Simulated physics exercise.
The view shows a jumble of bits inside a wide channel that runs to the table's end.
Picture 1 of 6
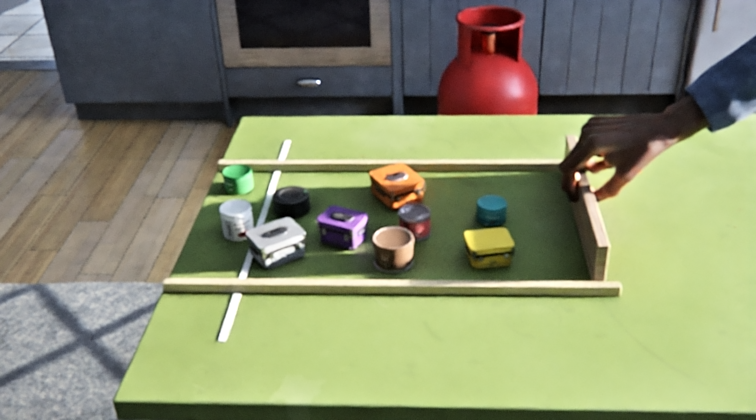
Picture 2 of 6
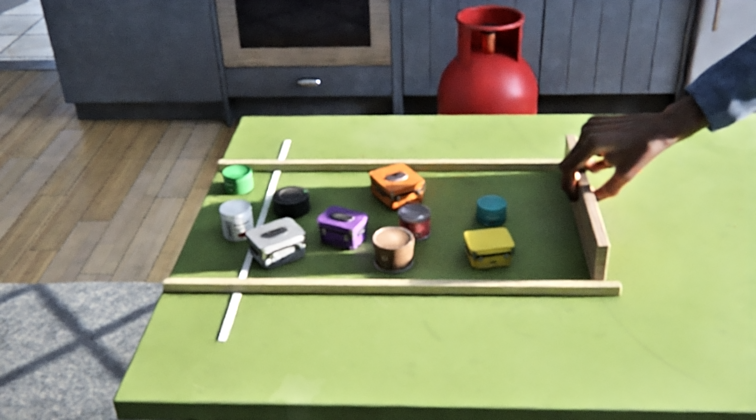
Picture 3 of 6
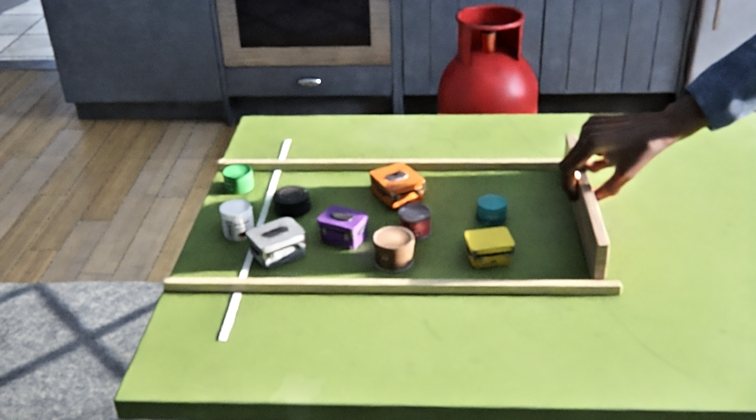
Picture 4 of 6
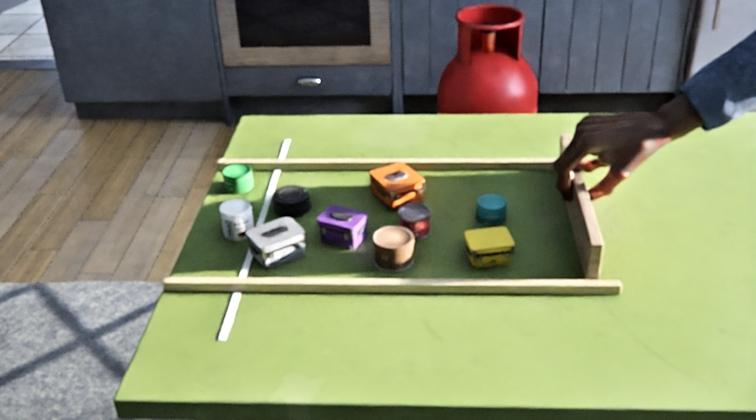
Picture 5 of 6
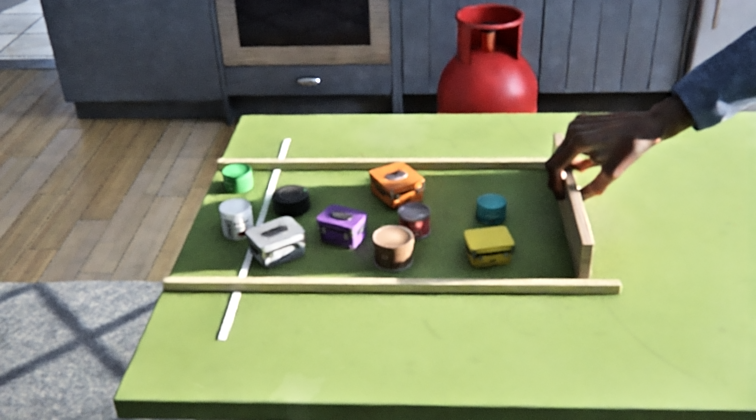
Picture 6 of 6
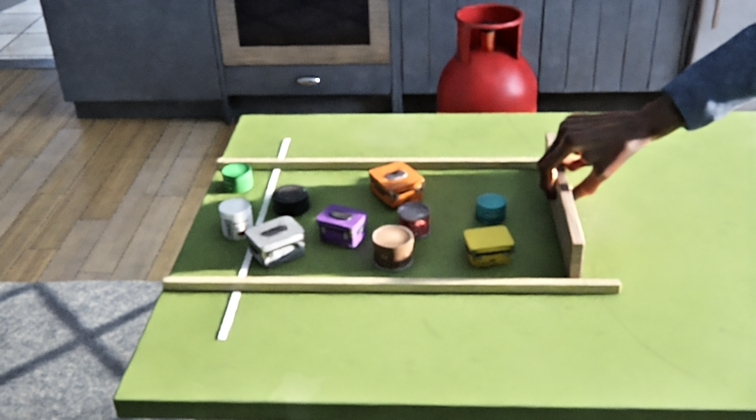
On a green table in a kitchen, small colourful tubs and cases lie scattered between two wooden rails, with a white strip crossing at the left. A hand holds an upright board at the right, still at first, then slides it slightly left while the scattered items stay put.
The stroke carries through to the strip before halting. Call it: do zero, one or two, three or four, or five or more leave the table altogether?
One or two.
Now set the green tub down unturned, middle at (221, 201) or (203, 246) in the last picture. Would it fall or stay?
In turn it goes down, then goes down.
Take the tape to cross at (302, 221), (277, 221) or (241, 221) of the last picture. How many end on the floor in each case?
Taken one after another, the numbers are 0, 0 and 3.
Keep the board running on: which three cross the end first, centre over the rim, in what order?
Order, earliest first: White tub, grey case, green tub.
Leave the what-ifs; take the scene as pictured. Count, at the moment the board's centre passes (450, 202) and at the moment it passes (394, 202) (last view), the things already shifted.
I count 3 first and 6 after.
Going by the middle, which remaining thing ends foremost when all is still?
Grey case.
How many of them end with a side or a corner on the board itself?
It's 5.
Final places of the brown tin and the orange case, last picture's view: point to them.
The first sits around (222, 261), while the other sits around (251, 180).
Soon after, none off yet; green tub at rest near (238, 178); white tub at rest near (237, 219); grey case at rest near (276, 243).
After that, none off yet; green tub at rest near (238, 178); white tub at rest near (237, 219); grey case displaced a little near (261, 238).
In the end, the number that fall off is one or two; gone, white tub.
